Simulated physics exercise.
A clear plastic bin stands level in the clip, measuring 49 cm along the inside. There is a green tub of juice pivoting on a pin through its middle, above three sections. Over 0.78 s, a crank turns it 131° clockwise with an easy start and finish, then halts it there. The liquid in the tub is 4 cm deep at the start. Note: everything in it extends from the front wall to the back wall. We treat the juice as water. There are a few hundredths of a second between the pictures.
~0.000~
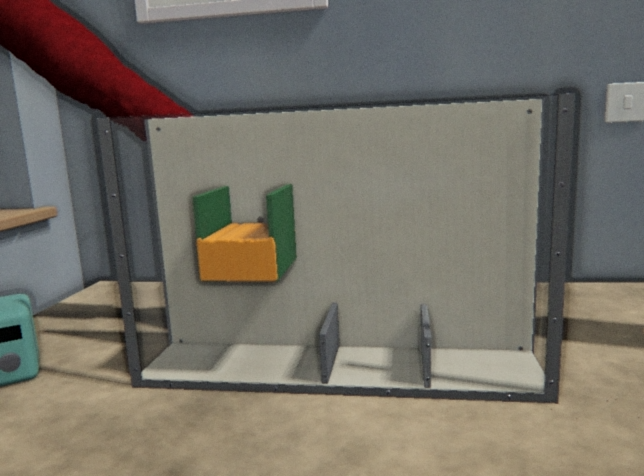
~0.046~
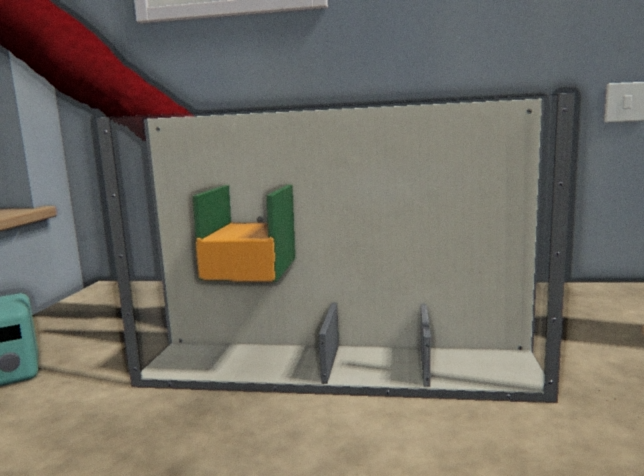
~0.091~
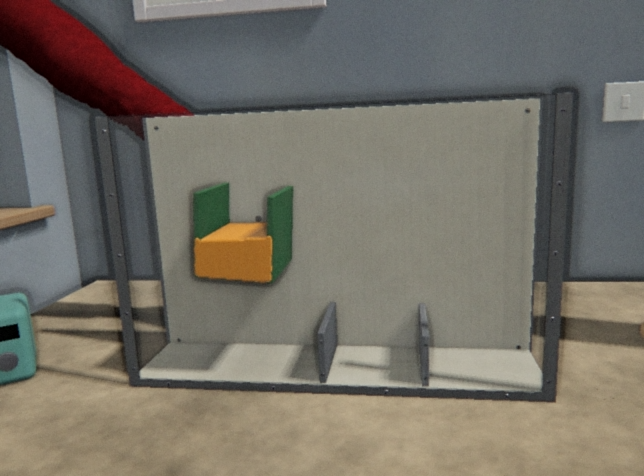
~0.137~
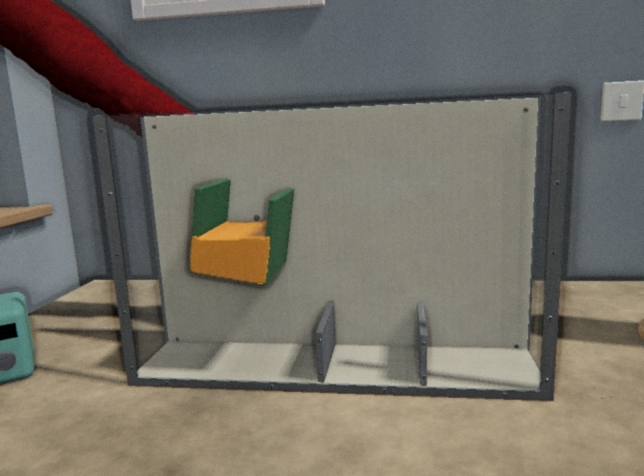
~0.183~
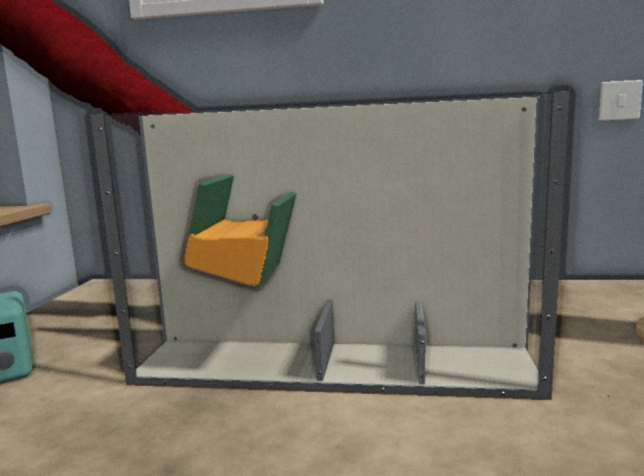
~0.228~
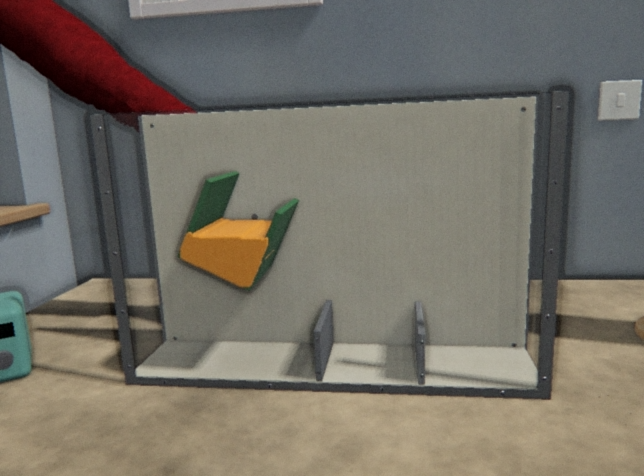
On a tabletop, a green and orange tub inside an upright frame tilting clockwise, slowly at first, above two low grey dividers.
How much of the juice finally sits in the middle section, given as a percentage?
I would say roughly 10 per cent of it.
Then, 0.40 s in, hardly anything has reached the bottom yet.
Then, 0.62 s in, 37 per cent is down, the largest part in the left section.
Then, 0.90 s in, 81 per cent is down, the largest part in the left section.
Finally, the split from left to right is 90, 10 and 0 per cent.
